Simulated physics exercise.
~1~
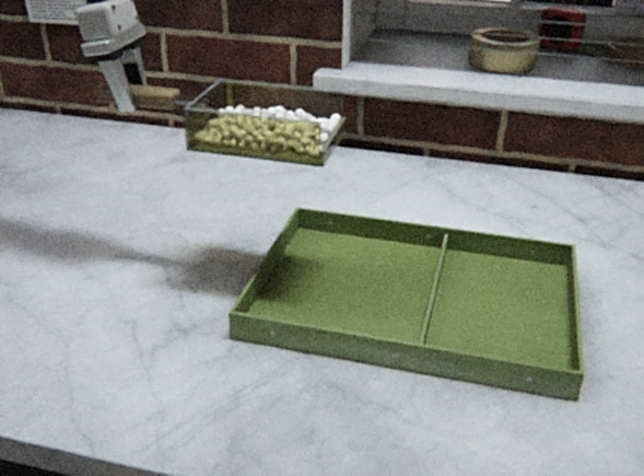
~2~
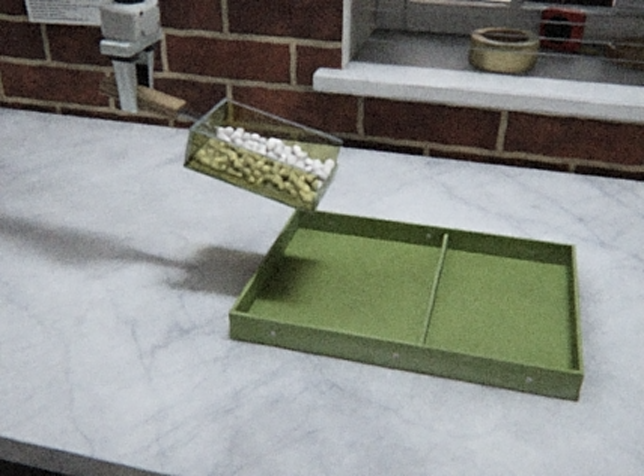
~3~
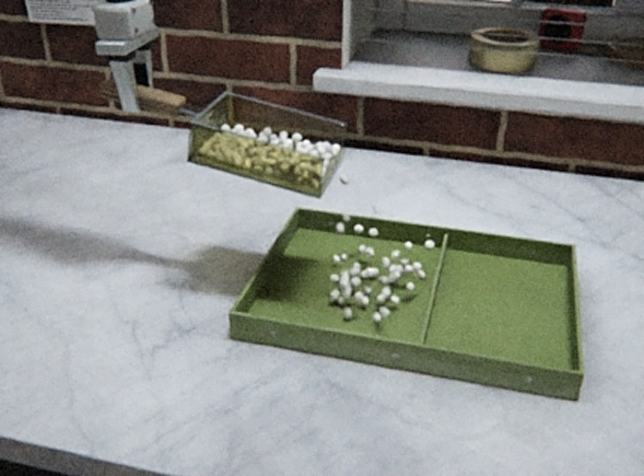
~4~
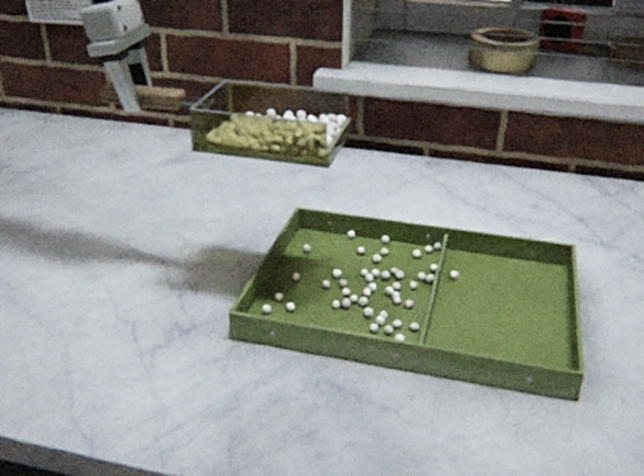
Robot gripper tipping a clear box of white and yellowish beads, spilling some white ones into a divided green tray, then levelling.
